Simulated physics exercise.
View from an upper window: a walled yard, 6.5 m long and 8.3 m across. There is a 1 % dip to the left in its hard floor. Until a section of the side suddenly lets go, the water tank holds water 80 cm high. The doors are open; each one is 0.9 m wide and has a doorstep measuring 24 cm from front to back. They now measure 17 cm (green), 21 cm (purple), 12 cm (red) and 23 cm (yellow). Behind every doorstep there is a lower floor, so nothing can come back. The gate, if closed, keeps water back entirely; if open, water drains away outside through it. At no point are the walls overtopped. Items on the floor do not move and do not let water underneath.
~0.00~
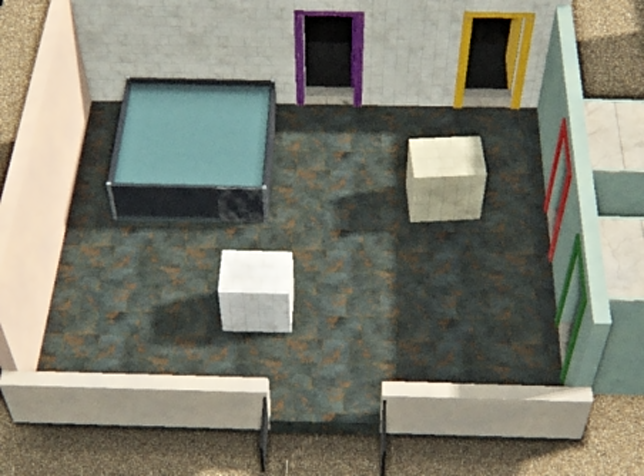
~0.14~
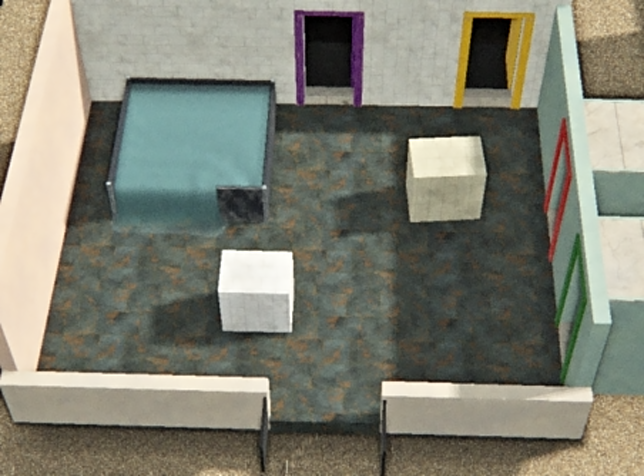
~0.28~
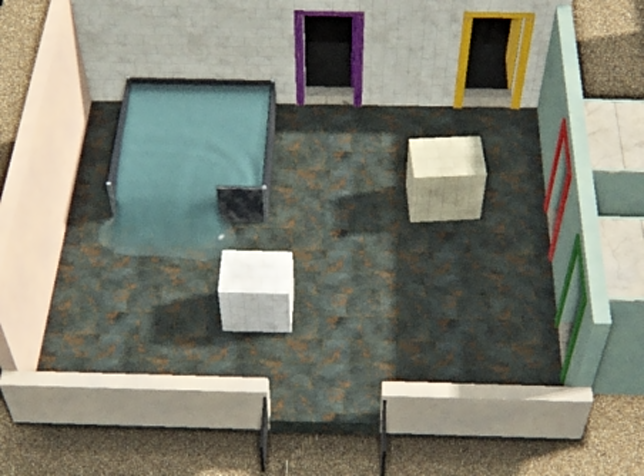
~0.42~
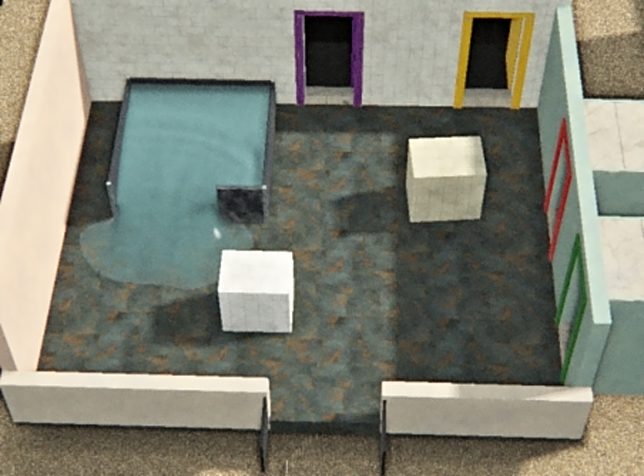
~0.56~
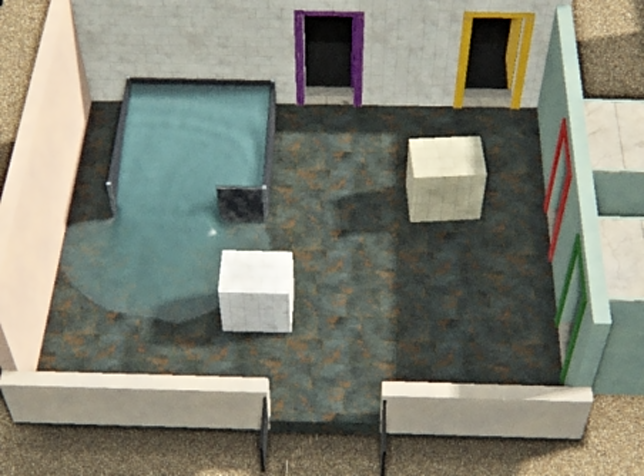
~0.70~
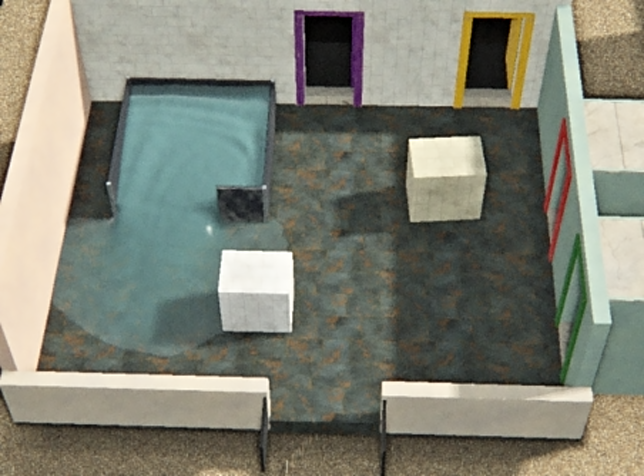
At first, still blue-green water fills a dark-walled tank at the left of a walled yard with two pale blocks on its floor. Then most of the tank's front side is open and water pours out, spreading forward in a widening, rounded sheet toward the near wall and reaching around the nearer white block.
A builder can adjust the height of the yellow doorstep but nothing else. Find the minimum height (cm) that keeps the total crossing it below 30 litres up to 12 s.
The minimum is roughly 8.5 cm.
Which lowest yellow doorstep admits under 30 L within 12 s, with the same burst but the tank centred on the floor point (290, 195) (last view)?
A height near 8.0 cm.
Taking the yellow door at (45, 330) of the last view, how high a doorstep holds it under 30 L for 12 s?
Roughly 33 cm.
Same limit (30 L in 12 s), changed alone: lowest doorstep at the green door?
Roughly 13.0 cm at the green door.
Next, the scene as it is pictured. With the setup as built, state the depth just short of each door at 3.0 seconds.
Centimetres: Green = 0, purple = 0, red = 0, yellow = 0.
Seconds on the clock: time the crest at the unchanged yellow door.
Roughly 9.0 s.
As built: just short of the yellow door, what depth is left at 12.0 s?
It works out to about 10.5 centimetres deep.
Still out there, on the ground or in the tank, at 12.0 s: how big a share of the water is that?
Around 92 percent is still there.
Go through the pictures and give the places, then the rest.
The first picture shows still water, 80 cm deep, in the water tank at (194, 134); the yellow door at (492, 68) is dry.
In the second picture, the gap is at (167, 205), the front 0.3 m out at (205, 234); the back of the water tank holds 80 cm.
In the third picture, water pours out at (168, 208) and has run 0.8 m, to (188, 256); about 14 cm deep outside, 80 cm at the back.
In the fourth picture, the gap is at (168, 209), the front 1.4 m out at (177, 285); the back of the water tank holds 80 cm.
In the fifth picture, the gap is at (168, 209), the front 2.1 m out at (169, 317); the back of the water tank holds 78 cm.
In the sixth picture, water pours out at (168, 209) and has run 2.7 m, to (157, 351); about 7 cm deep outside, 69 cm at the back; the yellow door at (492, 68), 6.2 m from the gap, is still 4.9 m from the nearest water.
After 1.4 s water covers 25 % of the floor, deepest (50 cm) near (31, 401); it has not reached the yellow door.
After 3.0 s water covers 45 % of the floor, deepest (48 cm) near (70, 315); it has not reached the yellow door.
After 12.0 s water covers 100 % of the floor, deepest (17 cm) near (279, 177); 11 cm at the yellow door, 0 litres in over its 23 cm doorstep.
At the yellow door as built, the water arrived by 7.1 s and peaked near 14 cm at 9.2 s.
With a doorstep of 7.5 cm, 41 litres would have come in within the 12 s; with 10 cm, 16 litres. So under 30 litres takes about 8.5 cm.
